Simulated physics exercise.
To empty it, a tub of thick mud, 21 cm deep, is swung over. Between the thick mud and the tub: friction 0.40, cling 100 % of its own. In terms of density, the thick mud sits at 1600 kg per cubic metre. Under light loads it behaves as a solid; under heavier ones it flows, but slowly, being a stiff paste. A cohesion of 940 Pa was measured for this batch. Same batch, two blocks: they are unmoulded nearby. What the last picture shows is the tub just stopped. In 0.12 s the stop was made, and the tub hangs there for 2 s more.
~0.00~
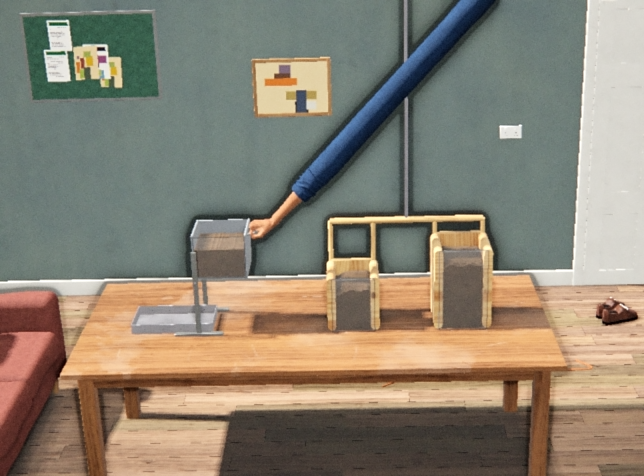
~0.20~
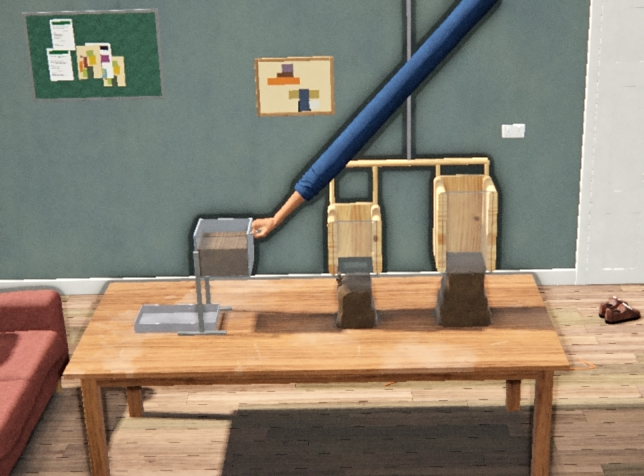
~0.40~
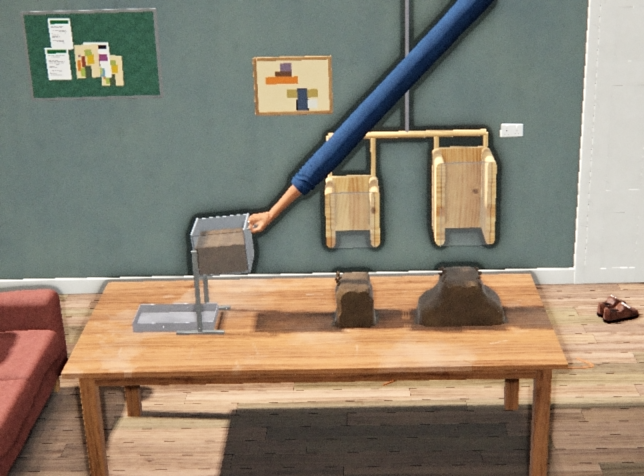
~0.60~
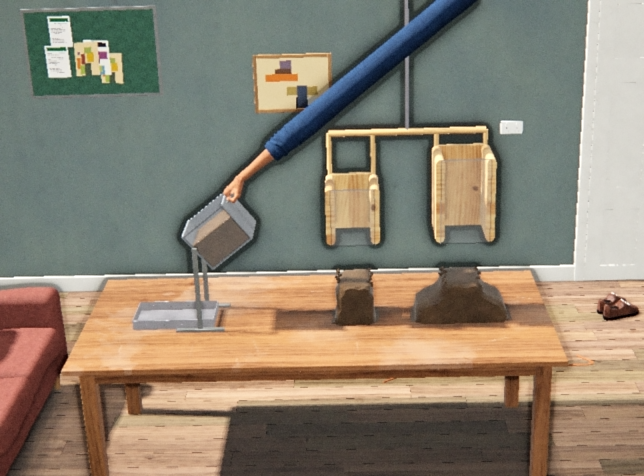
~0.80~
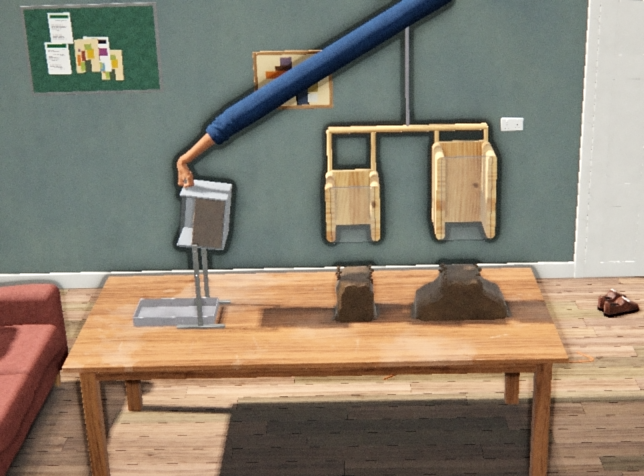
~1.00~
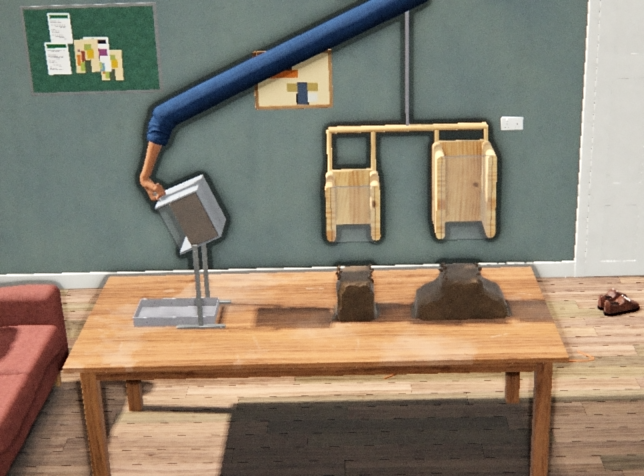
In a room with a green wall, wooden moulds lifted off two brown mud blocks on a table, the taller one slumping wide, then a blue-sleeved arm swung a mud-filled tub over to the left.
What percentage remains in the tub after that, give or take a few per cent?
0 %.
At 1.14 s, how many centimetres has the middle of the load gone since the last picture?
Shift: Roughly 3 cm.
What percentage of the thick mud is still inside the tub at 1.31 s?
It's something like 60 % of the original load.
After 1.14 s, the tub is at 113 degrees and holds 100 %.
After 1.31 s, the tub is at 113 degrees and holds 62 %.
After 1.48 s, the tub is at 113 degrees and holds 33 %.
After 1.65 s, the tub is at 113 degrees and holds 24 %.
After 3.00 s, the tub is at 113 degrees and holds 0 %.
